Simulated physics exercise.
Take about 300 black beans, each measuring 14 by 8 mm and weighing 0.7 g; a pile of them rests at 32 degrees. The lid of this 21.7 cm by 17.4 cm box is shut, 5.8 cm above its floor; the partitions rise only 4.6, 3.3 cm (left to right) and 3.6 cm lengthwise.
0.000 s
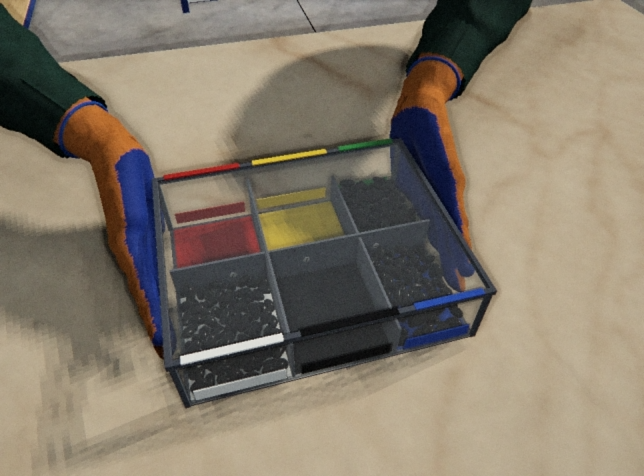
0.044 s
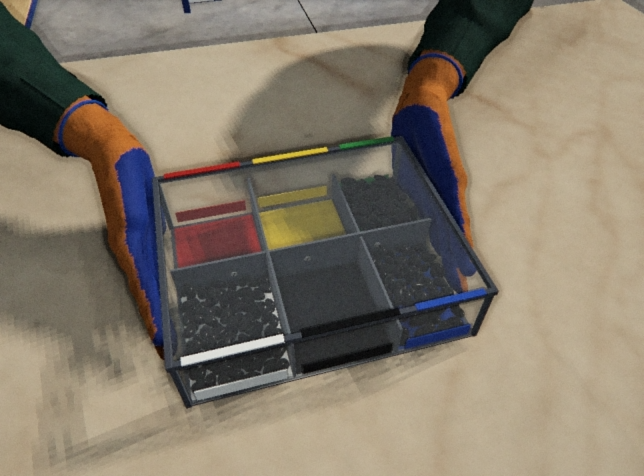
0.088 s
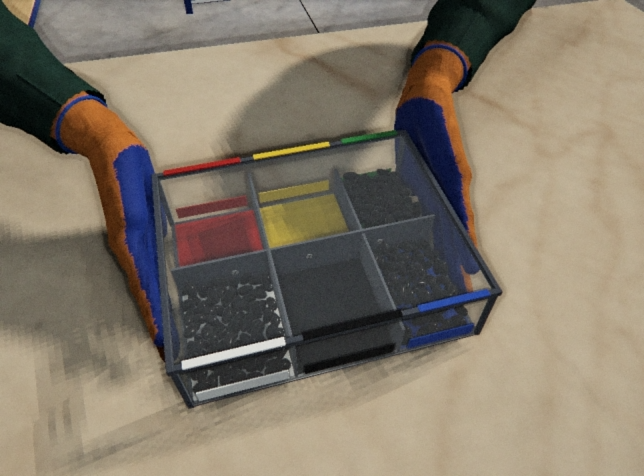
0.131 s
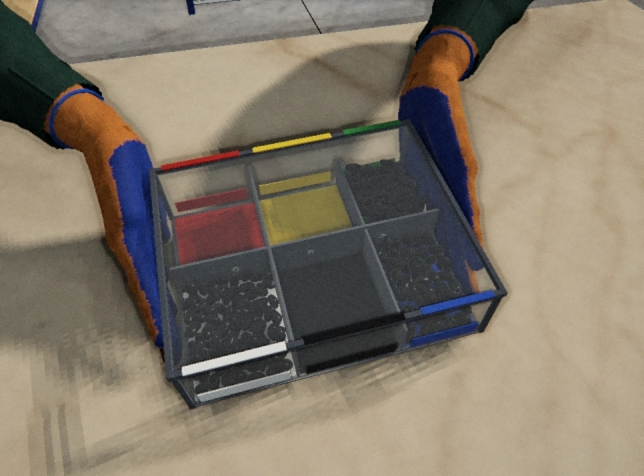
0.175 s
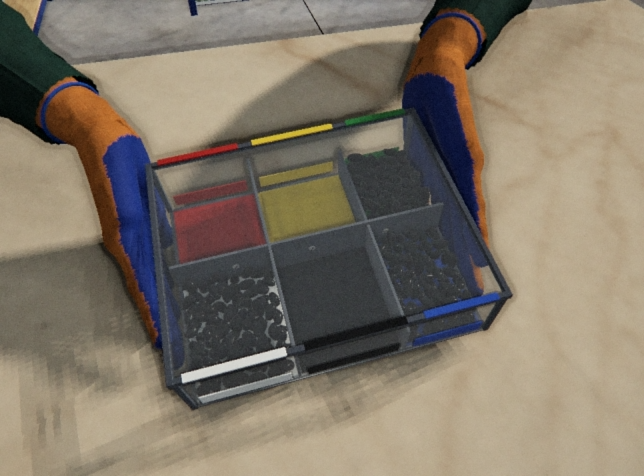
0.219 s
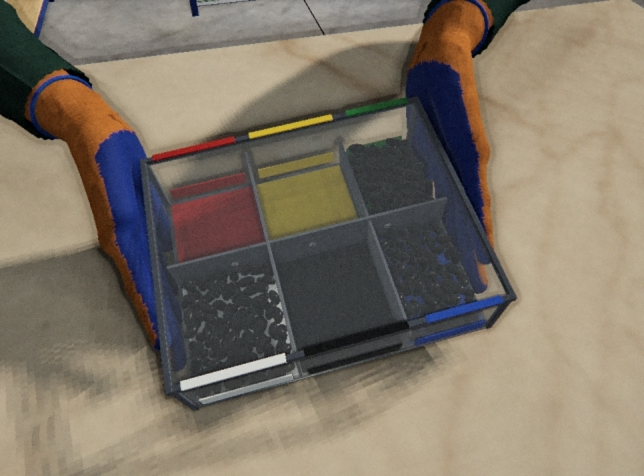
Two hands in orange and blue gloves with dark green sleeves hold the sides of a clear lidded box above a pale, faintly veined surface, seen from above at an angle. Its six compartments show red and yellow at back left and middle, with dark bits in others, and coloured strips edge the rim. The hands gradually raise the back edge, tilting the box towards the viewer and the left front corner.
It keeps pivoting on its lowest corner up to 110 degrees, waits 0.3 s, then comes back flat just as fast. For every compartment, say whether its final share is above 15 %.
Red: No, blue: Yes, green: No, yellow: No, white: Yes, black: Yes.
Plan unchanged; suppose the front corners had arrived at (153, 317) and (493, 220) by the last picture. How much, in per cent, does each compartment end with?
So it works out as red at 30 percent, blue at 0 percent, green at 30 percent, yellow at 30 percent, white at 10 percent and black at 0 percent.
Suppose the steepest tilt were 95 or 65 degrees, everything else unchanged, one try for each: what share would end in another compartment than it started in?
Roughly 40 percent for the first try and 10 percent for the second.
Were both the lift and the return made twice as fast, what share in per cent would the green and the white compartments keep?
In that case green keeps 5 per cent while white keeps 40 per cent.
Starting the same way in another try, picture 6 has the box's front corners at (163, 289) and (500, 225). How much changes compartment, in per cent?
I'd put it at about 60 per cent.
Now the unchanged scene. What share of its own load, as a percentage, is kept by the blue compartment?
80 %.
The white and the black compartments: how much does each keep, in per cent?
White at 40 and black at 40, in per cent.
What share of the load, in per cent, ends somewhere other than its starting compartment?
Around 45 per cent.
After 1.49 s, tilt 110 degrees; blue 25 %, green 5 %, white 40 %, black 30 %.
After 2.34 s, tilt 56 degrees; blue 25 %, white 40 %, black 40 %.
After 3.19 s, tilt 0 degrees; blue 20 %, white 40 %, black 40 %.
In the end, at 3.6 s, red 0 %, blue 20 %, green 0 %, yellow 0 %, white 40 %, black 40 %.
